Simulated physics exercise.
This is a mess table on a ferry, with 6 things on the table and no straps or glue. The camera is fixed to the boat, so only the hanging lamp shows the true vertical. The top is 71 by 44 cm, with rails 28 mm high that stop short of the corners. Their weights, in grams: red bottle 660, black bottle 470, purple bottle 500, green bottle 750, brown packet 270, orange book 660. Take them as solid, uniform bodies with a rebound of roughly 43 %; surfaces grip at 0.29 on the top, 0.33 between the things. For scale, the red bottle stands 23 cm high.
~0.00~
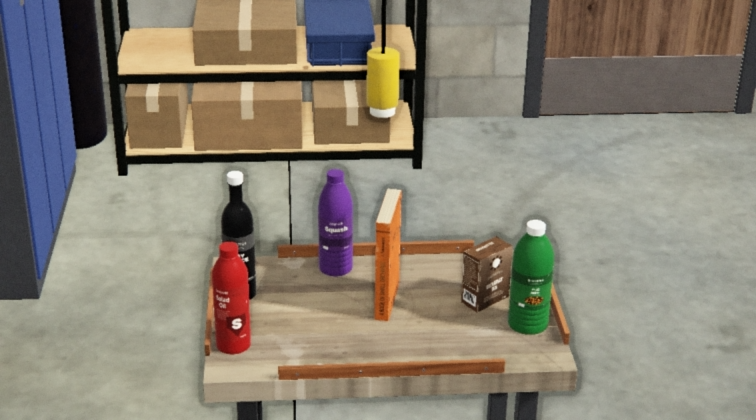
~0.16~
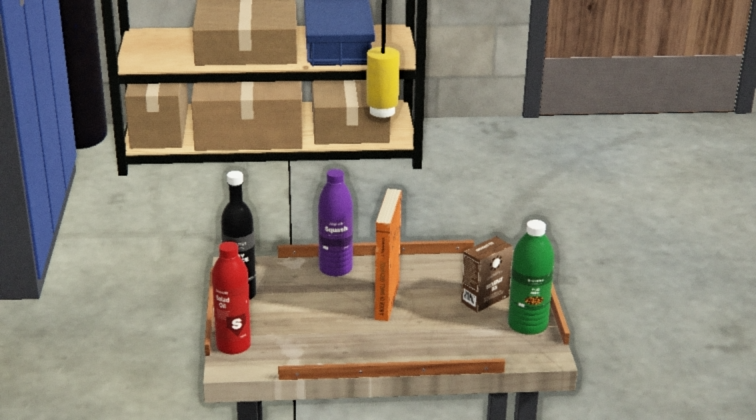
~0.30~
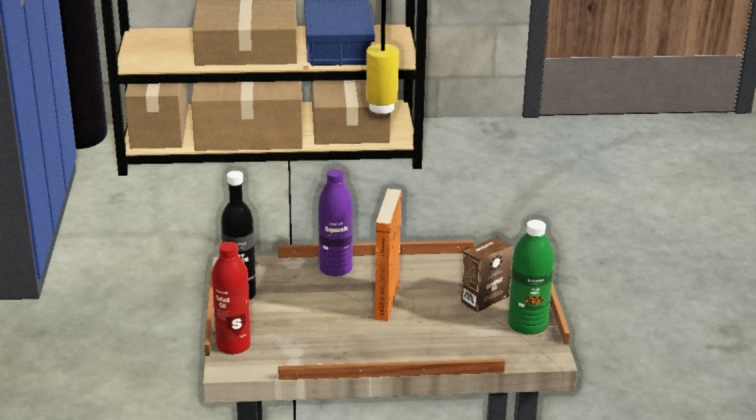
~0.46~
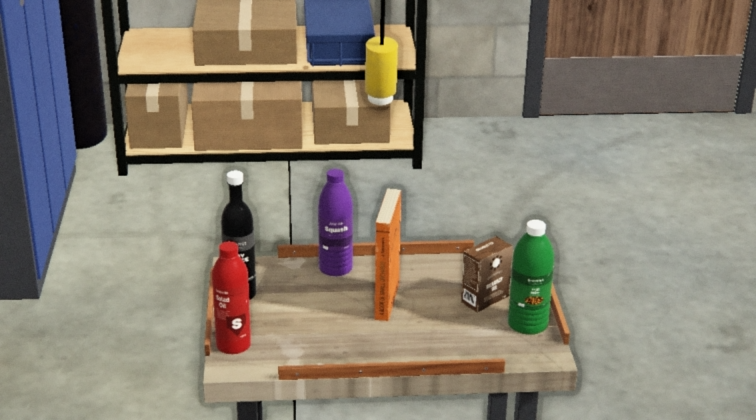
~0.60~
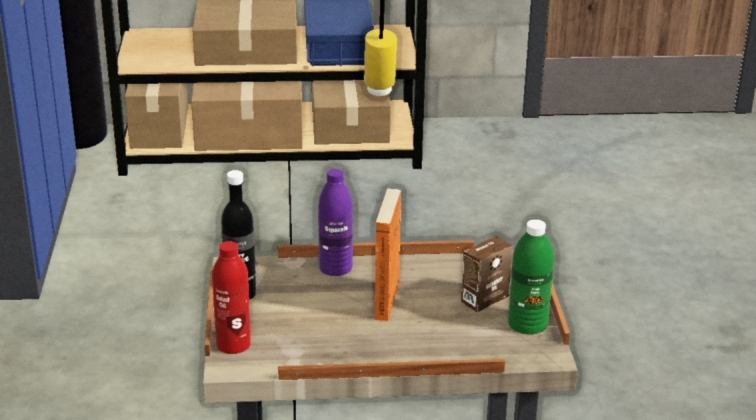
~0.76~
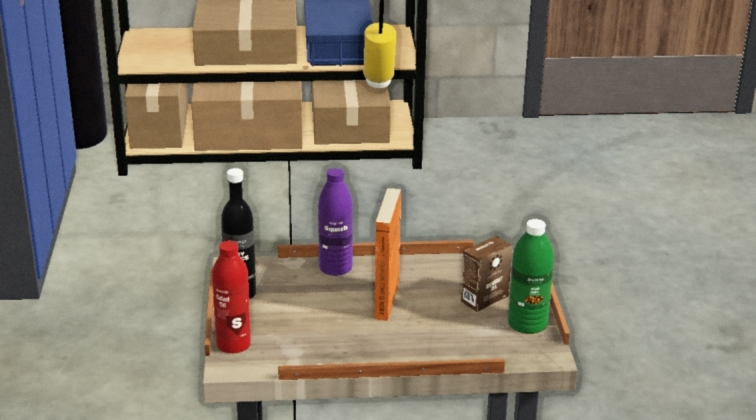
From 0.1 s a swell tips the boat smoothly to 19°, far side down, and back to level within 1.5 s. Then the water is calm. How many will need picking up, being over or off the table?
Lost: One.
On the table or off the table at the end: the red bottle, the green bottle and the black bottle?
The red bottle is still on the table; the green bottle is still on the table; the black bottle ends off the table.
After 1.16 s, floor tilted 12°, far side down; black bottle now off the table; red bottle slid 4 cm near (232, 285); brown packet slid 4 cm.
After 1.66 s, boat level; red bottle slid 5 cm near (232, 284); brown packet slid 5 cm; orange book slid 5 cm.
By the end (2.1 s), off the table, black bottle; not toppled but over 5 cm from the start, brown packet; the other 4 in place, give or take 5 cm. Seen from the same camera at the end, red bottle near (232, 284).
